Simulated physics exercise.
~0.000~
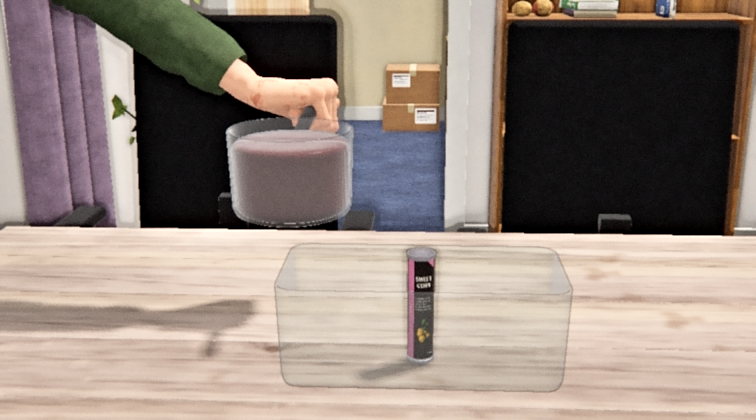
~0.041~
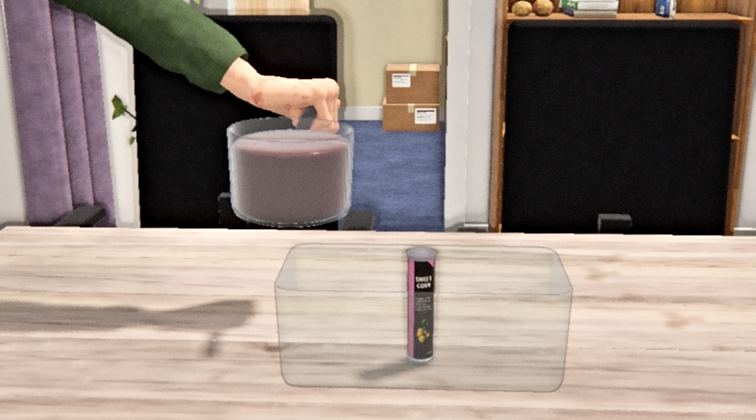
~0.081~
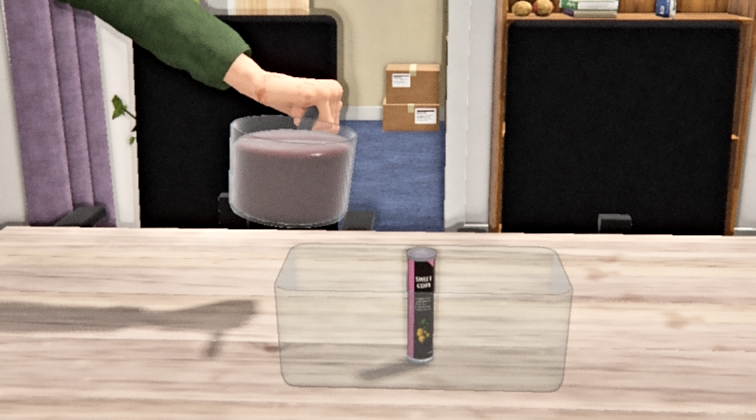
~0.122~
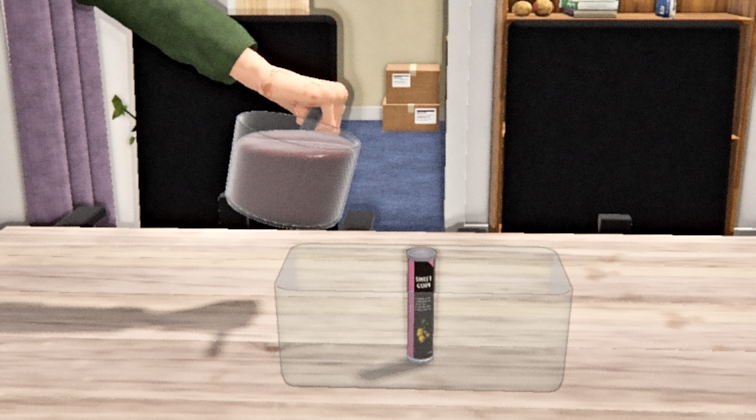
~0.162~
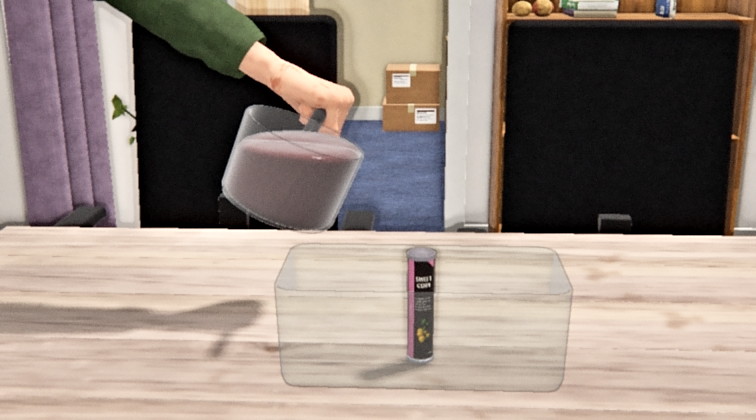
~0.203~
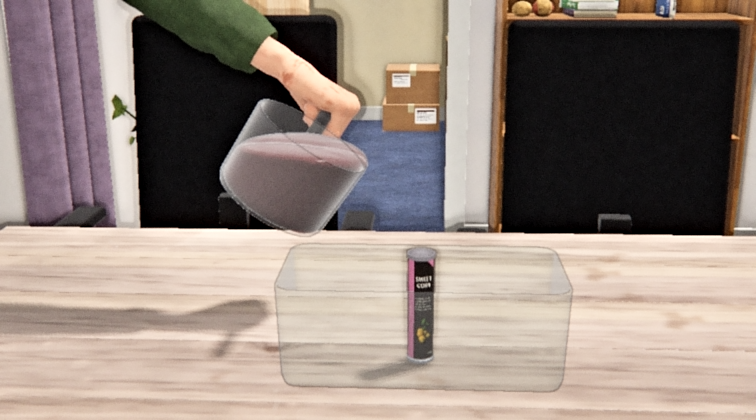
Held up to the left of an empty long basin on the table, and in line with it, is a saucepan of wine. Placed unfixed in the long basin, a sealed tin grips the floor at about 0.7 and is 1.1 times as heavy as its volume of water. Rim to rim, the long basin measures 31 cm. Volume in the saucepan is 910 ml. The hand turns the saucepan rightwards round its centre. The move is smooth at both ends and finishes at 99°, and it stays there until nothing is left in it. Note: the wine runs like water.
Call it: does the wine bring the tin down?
Call: Brought down.
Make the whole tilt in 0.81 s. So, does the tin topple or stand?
Then it goes over.
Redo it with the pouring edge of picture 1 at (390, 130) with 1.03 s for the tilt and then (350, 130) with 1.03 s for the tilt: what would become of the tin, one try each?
Run one: It does not tip. Run two: It tumbles.
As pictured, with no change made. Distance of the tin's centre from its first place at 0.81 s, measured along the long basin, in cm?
Roughly 5 cm.
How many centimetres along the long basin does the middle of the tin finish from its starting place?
Shift of tin centre: Approx. 9.0 cm.
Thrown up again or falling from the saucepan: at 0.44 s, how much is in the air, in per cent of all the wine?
Roughly 30 percent.
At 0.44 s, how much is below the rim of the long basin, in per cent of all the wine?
Close to 28 in a hundred.
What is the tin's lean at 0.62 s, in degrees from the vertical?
0°.
After 0.44 s the tilt is 95° and 42 per cent is still to pour; the tin stands where it began.
After 0.62 s the tilt is 99° and 12 per cent is still to pour; the tin stands 2 cm from where it began.
After 0.81 s the tilt is 99° and 4 per cent is still to pour; the tin leans 24°.
After 1.01 s the tilt is 99° and 1 per cent is still to pour; the tin lies on its side.
In the end the tin lies on its side.
